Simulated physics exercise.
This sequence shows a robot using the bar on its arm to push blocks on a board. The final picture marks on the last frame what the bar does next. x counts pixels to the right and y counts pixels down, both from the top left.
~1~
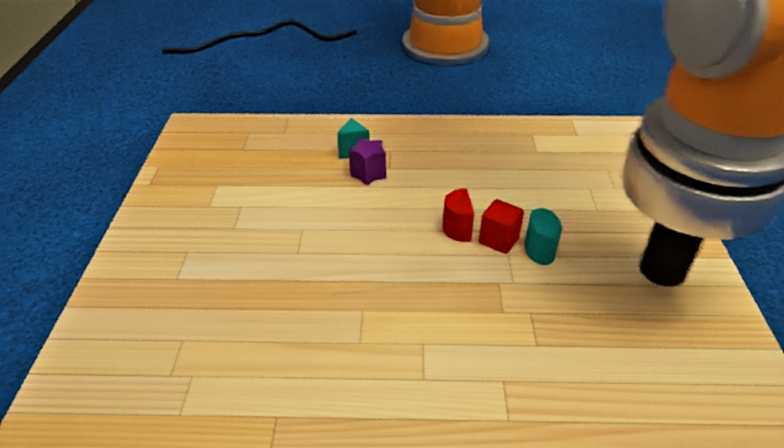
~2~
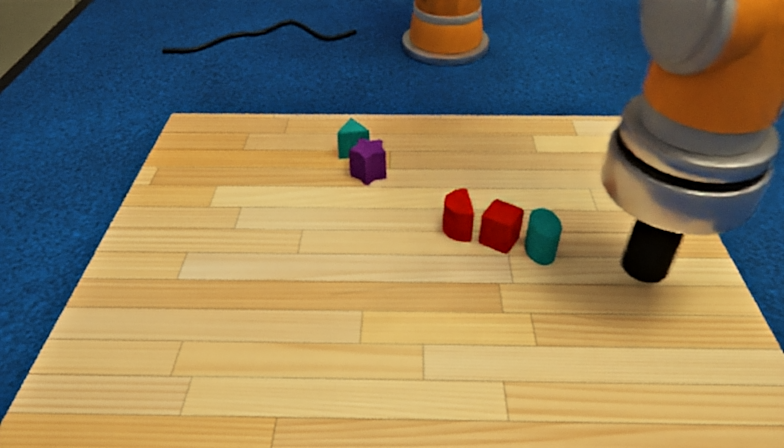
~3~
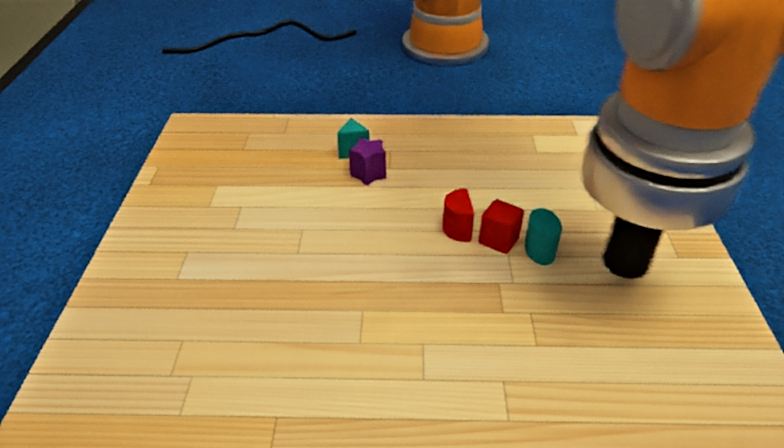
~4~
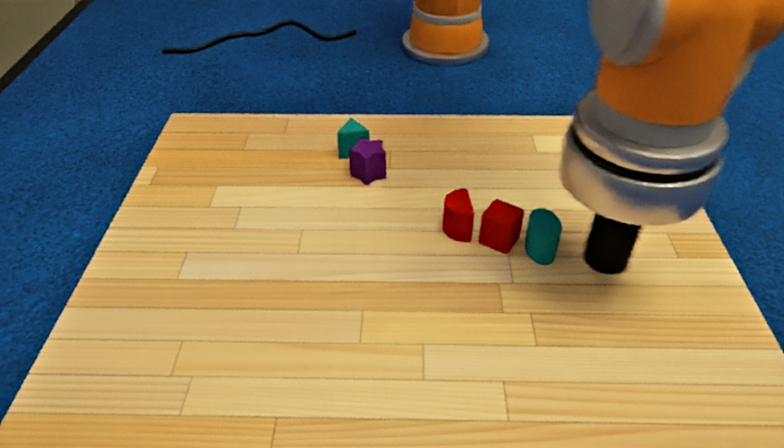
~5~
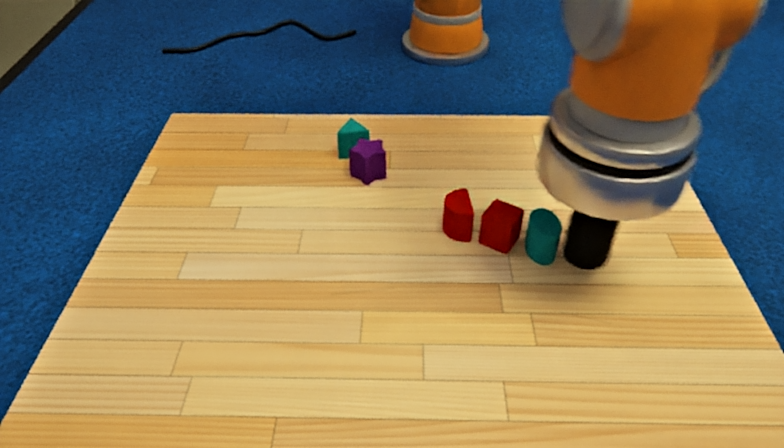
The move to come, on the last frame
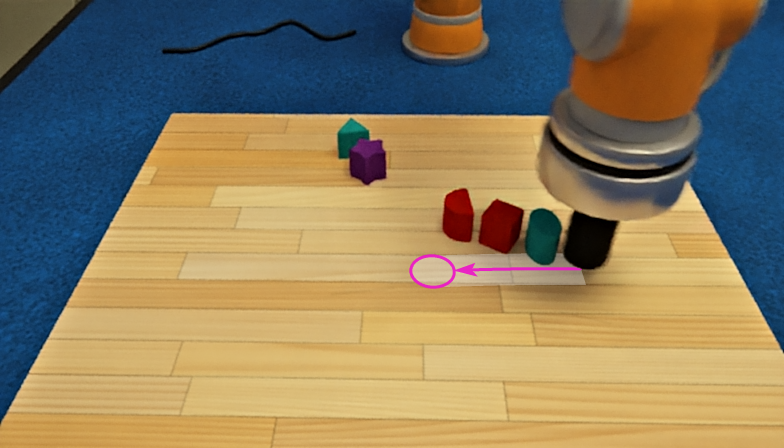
Orange and silver robot arm sliding its black bar left across a wooden board towards still red and turquoise blocks.
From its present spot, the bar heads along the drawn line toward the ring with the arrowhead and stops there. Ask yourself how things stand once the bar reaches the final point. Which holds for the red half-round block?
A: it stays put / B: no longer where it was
The one that fits is A, it stays put.
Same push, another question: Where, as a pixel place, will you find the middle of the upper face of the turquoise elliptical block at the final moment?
The turquoise elliptical block ends near (524, 214).
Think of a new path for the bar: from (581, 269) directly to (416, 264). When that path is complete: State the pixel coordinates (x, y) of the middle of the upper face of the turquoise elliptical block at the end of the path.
The middle of the upper face of the turquoise elliptical block will lie at about (523, 213) in the picture.
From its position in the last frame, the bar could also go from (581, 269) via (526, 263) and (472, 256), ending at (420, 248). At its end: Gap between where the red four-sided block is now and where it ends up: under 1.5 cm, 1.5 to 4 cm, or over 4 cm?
Of the three bands, it's 1.5 to 4 cm.
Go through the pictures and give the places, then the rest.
The first frame shows tip of the bar at (662, 271), middles of tops, red half-round block at (460, 201), red four-sided block at (503, 211), turquoise elliptical block at (546, 221).
The second frame shows bar at (644, 267), nothing pushed.
The third frame shows bar at (625, 263), nothing pushed.
The fourth frame shows bar at (605, 259), nothing pushed.
The fifth frame shows bar at (585, 255), red half-round block at (460, 201), red four-sided block at (503, 211), turquoise elliptical block at (546, 221).
The line goes in a line from (581, 269) to (433, 271).
On the path given first. One third of the way, bar at (533, 255); red four-sided block at (491, 204), turned 15° anticlockwise; turquoise elliptical block at (525, 215), turned 65° clockwise.
Two thirds of the way, bar at (483, 256); red four-sided block at (490, 203), turned 20° anticlockwise; turquoise elliptical block at (524, 214), turned 65° clockwise.
At the end, bar at (433, 257); red half-round block unmoved; red four-sided block at (490, 203), turned 20° anticlockwise; turquoise elliptical block at (524, 214), turned 65° clockwise.
